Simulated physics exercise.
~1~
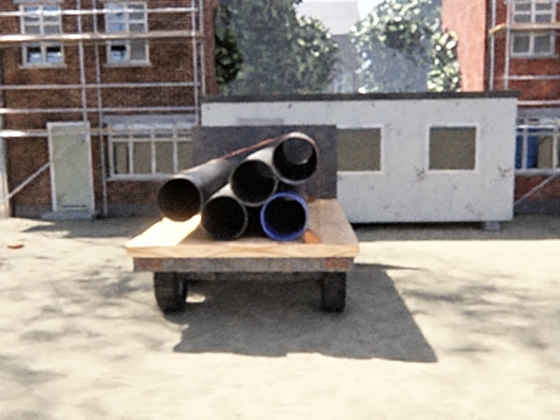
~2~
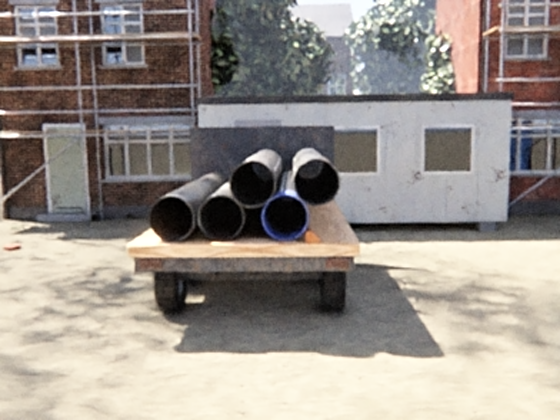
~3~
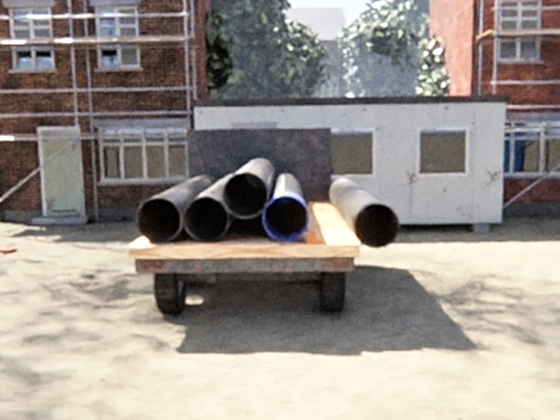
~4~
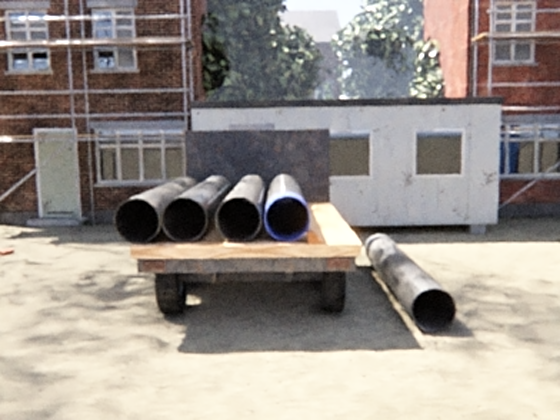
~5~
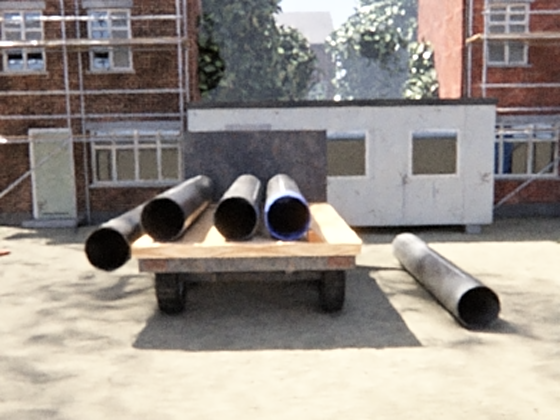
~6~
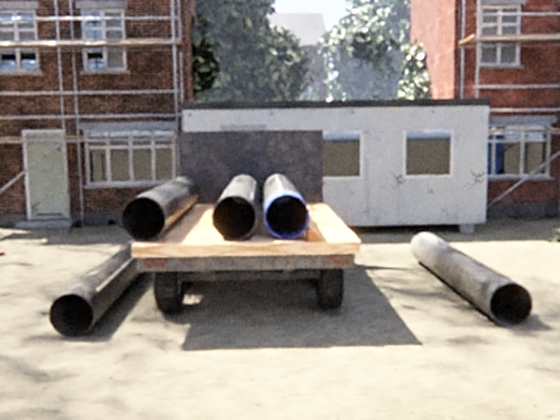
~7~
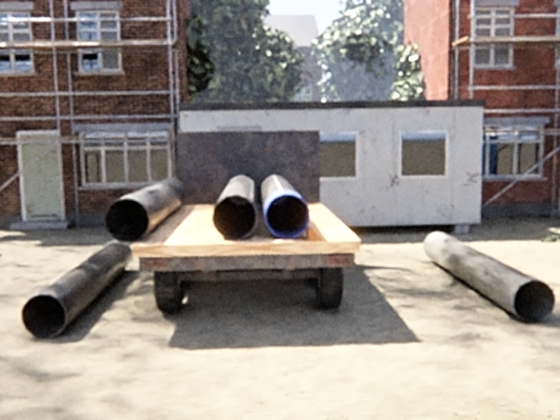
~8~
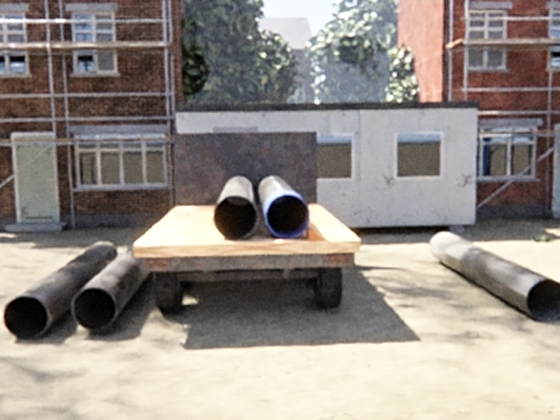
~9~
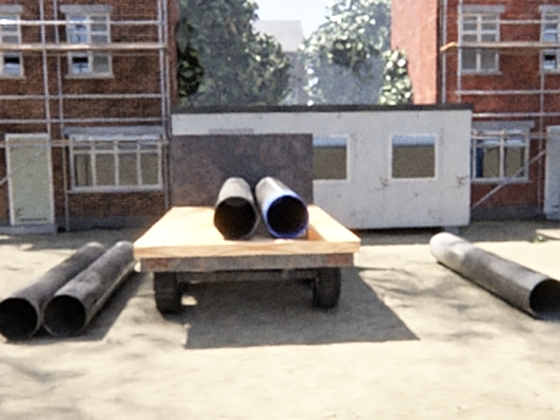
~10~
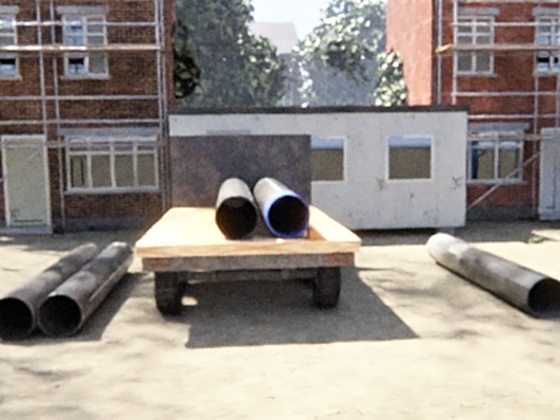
A flatbed trailer sheds three black pipes off both sides, while two, one blue-rimmed, remain.
